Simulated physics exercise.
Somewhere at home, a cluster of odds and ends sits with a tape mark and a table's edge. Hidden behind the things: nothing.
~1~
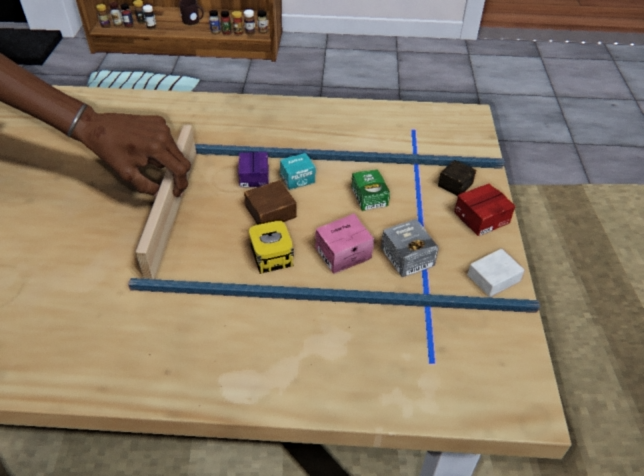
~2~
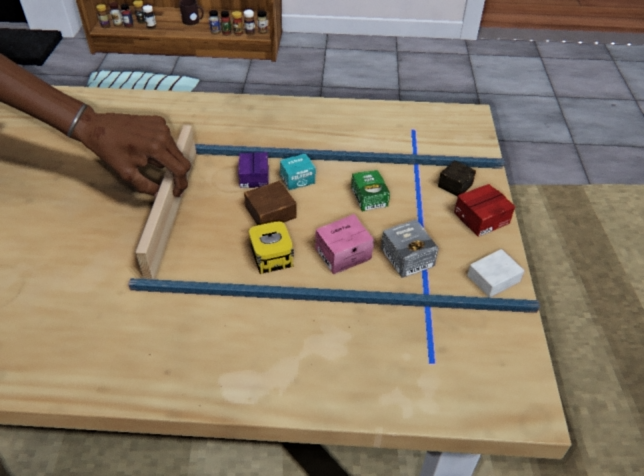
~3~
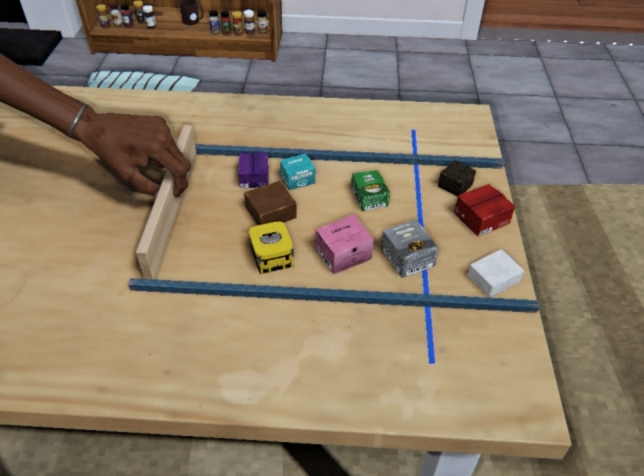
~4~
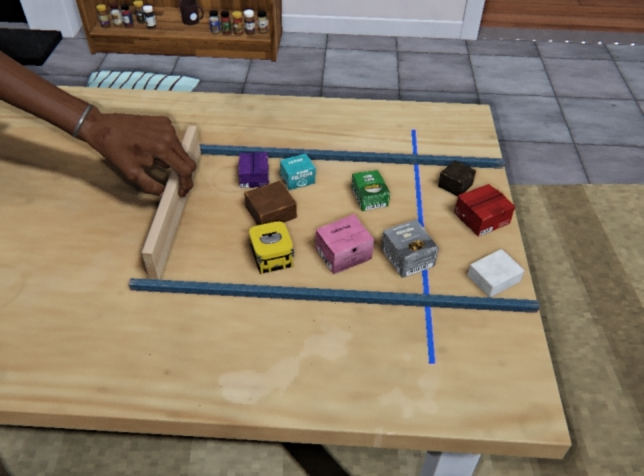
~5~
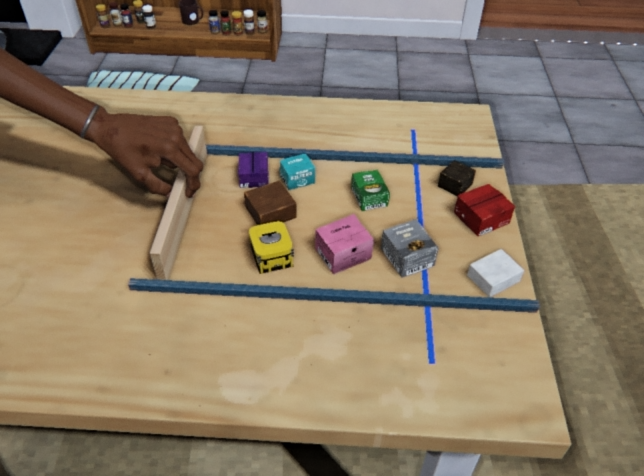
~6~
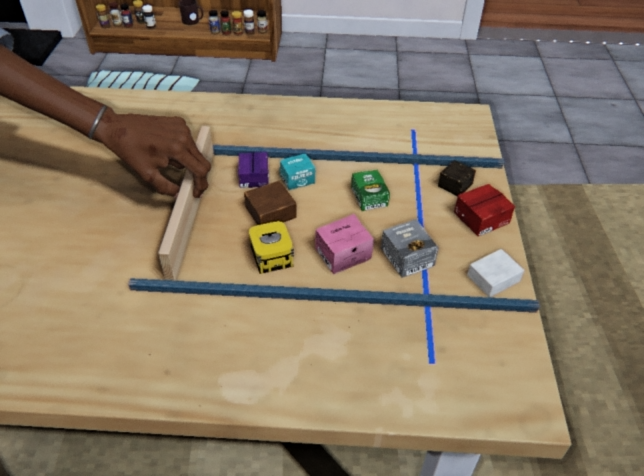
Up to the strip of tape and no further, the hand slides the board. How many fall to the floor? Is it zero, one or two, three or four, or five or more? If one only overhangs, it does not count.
It is one or two.
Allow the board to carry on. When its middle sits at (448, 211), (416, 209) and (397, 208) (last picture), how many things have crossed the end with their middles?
3, 1, 0.
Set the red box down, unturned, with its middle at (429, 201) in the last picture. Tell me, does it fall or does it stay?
From that start, the object then is safe.
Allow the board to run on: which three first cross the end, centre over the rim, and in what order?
Order: Red box, then grey box, then black block.
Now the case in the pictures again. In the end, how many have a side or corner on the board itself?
Contact count: 3.
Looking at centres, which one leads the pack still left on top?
It's the grey box that is foremost.
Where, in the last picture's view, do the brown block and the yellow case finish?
About (442, 221), and about (445, 259).
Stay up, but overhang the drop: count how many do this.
Things overhanging at the end: 2.
A little later, none off yet; white block at rest near (495, 273); red box at rest near (484, 209); black block at rest near (457, 178).
Next, none off yet; white block moving near (499, 275); red box at rest near (484, 209); black block at rest near (457, 178).
When it is over, the number that fall off is one or two; down, red box.
